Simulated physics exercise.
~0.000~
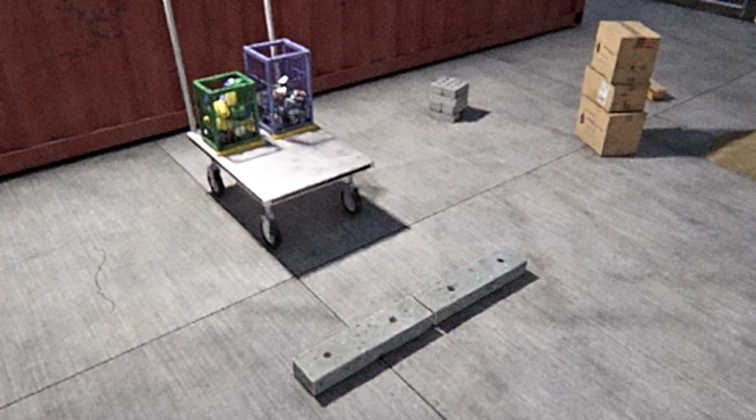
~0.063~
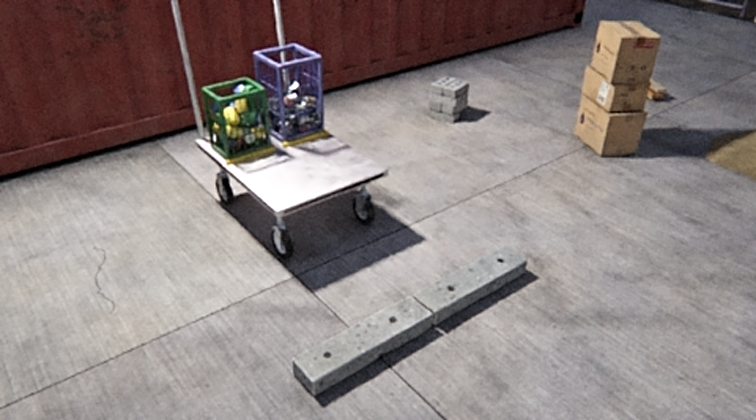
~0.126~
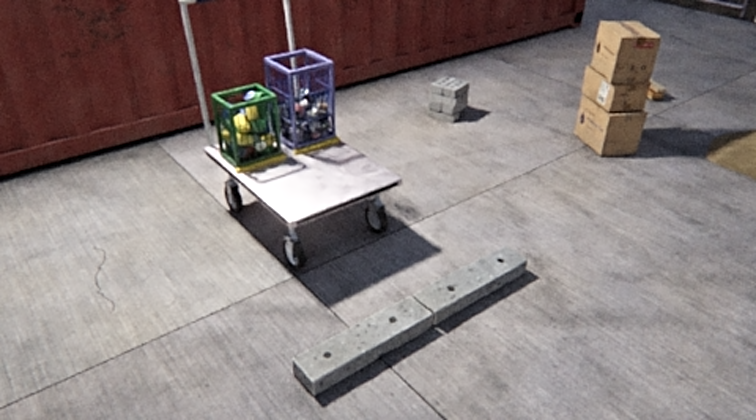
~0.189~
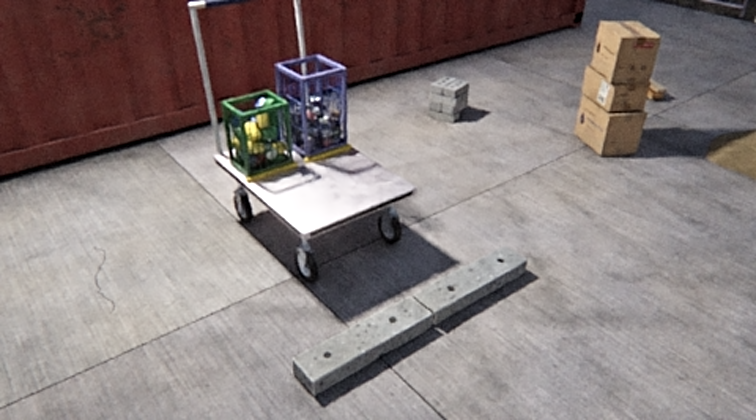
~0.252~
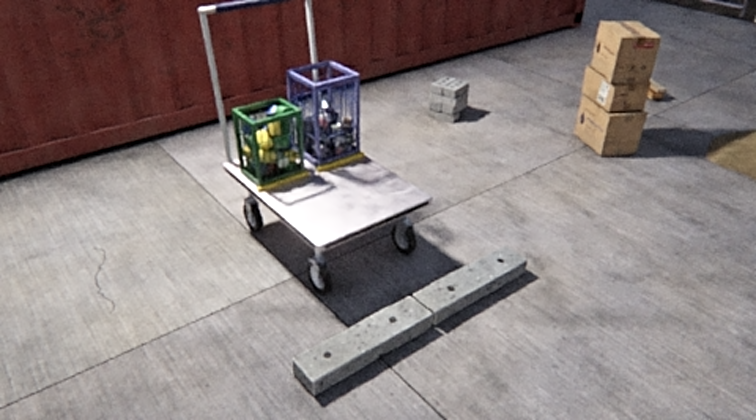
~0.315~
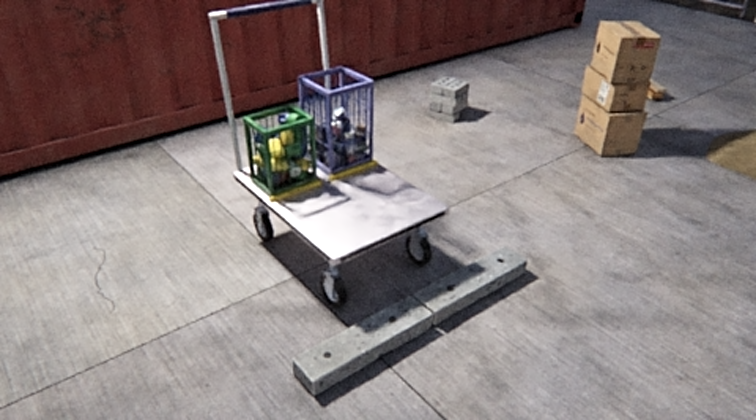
On a concrete yard beside a rusty red container wall, seen from above at an angle, a fixed camera looks down on a flat trolley. The trolley carries a green basket of yellowish items at left and a blue-purple basket of small mixed items at right, with a grey sill in front and stacked cardboard boxes at right. The trolley rolls steadily forward and rightward, closing on the sill, its baskets riding along.
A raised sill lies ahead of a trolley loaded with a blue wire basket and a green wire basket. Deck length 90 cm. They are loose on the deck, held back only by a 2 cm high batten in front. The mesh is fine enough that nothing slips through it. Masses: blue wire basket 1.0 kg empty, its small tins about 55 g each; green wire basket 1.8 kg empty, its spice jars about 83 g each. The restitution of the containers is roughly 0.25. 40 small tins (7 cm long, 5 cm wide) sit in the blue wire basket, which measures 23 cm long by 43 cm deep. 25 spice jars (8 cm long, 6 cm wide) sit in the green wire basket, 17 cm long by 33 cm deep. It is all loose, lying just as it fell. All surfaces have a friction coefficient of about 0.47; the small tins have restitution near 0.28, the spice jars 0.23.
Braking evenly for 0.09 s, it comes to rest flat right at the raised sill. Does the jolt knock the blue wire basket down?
The blue wire basket stays on its base.
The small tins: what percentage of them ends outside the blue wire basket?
Somewhere close to 0 per cent, I reckon.
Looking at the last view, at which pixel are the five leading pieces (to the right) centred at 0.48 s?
Their centre is around (312, 162).
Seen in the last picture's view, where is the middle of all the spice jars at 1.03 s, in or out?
Middle: About (328, 202) px.
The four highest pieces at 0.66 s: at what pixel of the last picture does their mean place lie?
Roughly at (340, 153).
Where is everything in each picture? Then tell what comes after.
In the first picture (each is followed by its nearest rim corner in this view), blue wire basket, (267, 59); green wire basket, (209, 92); 72 cm short of the stop; none out.
Blue wire basket, (278, 65); green wire basket, (219, 99); 61 cm short of the stop, in the second picture.
Blue wire basket, (290, 71); green wire basket, (230, 106); 49 cm short of the stop, in the third picture.
Blue wire basket, (302, 78); green wire basket, (241, 114); 38 cm short of the stop, in the fourth picture.
Blue wire basket, (314, 84); green wire basket, (252, 122); 27 cm short of the stop, in the fifth picture.
Blue wire basket, (328, 92); green wire basket, (265, 131); 16 cm short of the stop; none out, in the sixth picture.
After 0.36 s, it starts to lose speed.
After 0.48 s, the blue wire basket leans 11° with 0 of 40 out and the green wire basket leans 17° with 0 of 25 out.
After 0.66 s, the blue wire basket leans 14° with 0 of 40 out and the green wire basket leans 51° with 0 of 25 out.
After 0.96 s, the blue wire basket is upright with 0 of 40 out and the green wire basket is down with 3 of 25 out.
Final count (at 1.03 s), the blue wire basket is upright with 0 of 40 out and the green wire basket is down with 3 of 25 out. Greatest lean of the blue wire basket, 16°.
